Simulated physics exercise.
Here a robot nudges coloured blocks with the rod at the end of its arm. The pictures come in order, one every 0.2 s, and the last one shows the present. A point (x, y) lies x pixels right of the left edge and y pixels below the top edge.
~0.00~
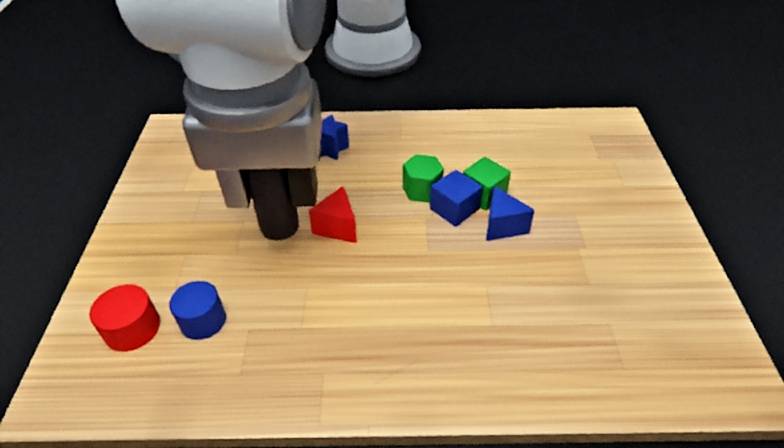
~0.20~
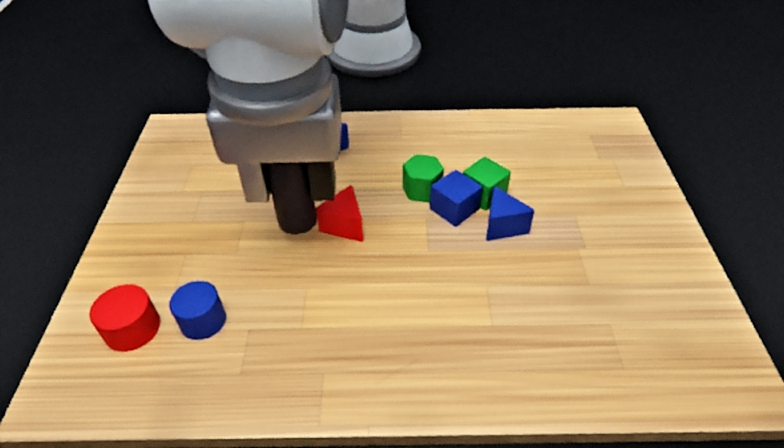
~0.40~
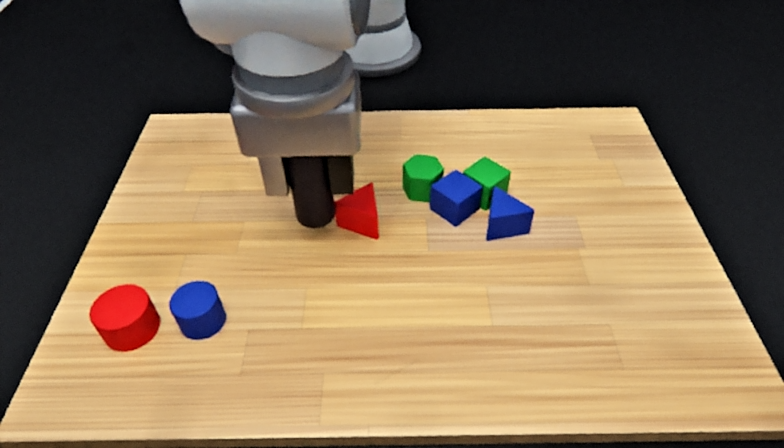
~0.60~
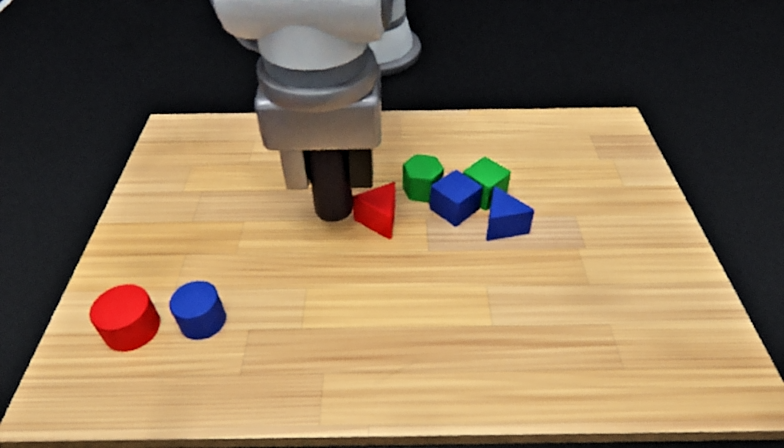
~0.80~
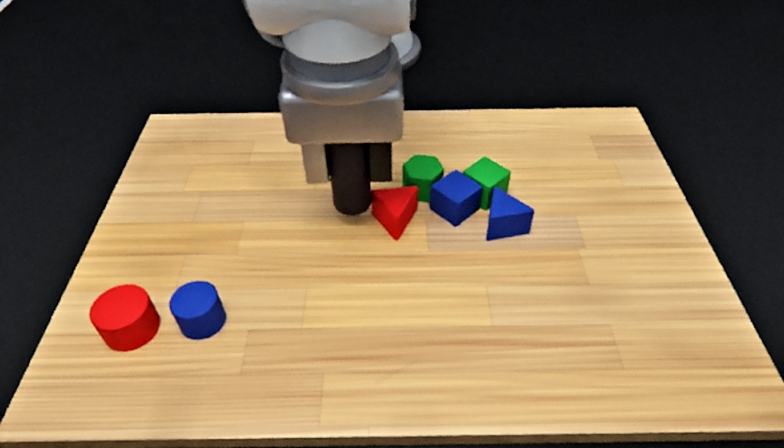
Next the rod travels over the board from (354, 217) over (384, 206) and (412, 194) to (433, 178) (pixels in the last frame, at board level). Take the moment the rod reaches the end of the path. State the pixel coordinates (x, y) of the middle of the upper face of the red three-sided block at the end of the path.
The middle of its upper face should be somewhere near (422, 195).
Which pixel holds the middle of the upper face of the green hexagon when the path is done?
The spot you're after is about (463, 141) in the image.
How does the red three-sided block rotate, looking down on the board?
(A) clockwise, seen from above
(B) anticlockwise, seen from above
My answer is option A.
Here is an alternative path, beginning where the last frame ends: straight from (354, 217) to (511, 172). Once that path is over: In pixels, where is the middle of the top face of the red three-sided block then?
(428, 200)
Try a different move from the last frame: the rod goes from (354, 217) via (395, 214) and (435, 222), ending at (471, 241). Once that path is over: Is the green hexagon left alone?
Yes, that is what happens.
On the path given first. One third of the way, rod at (384, 193); red three-sided block at (412, 196), turned 55° clockwise.
Two thirds of the way, rod at (412, 181); red three-sided block at (422, 195), turned 85° clockwise; green hexagon at (441, 155).
At the end, rod at (434, 165); red three-sided block at (422, 195), turned 85° clockwise; green hexagon at (463, 141); blue square piece in place.
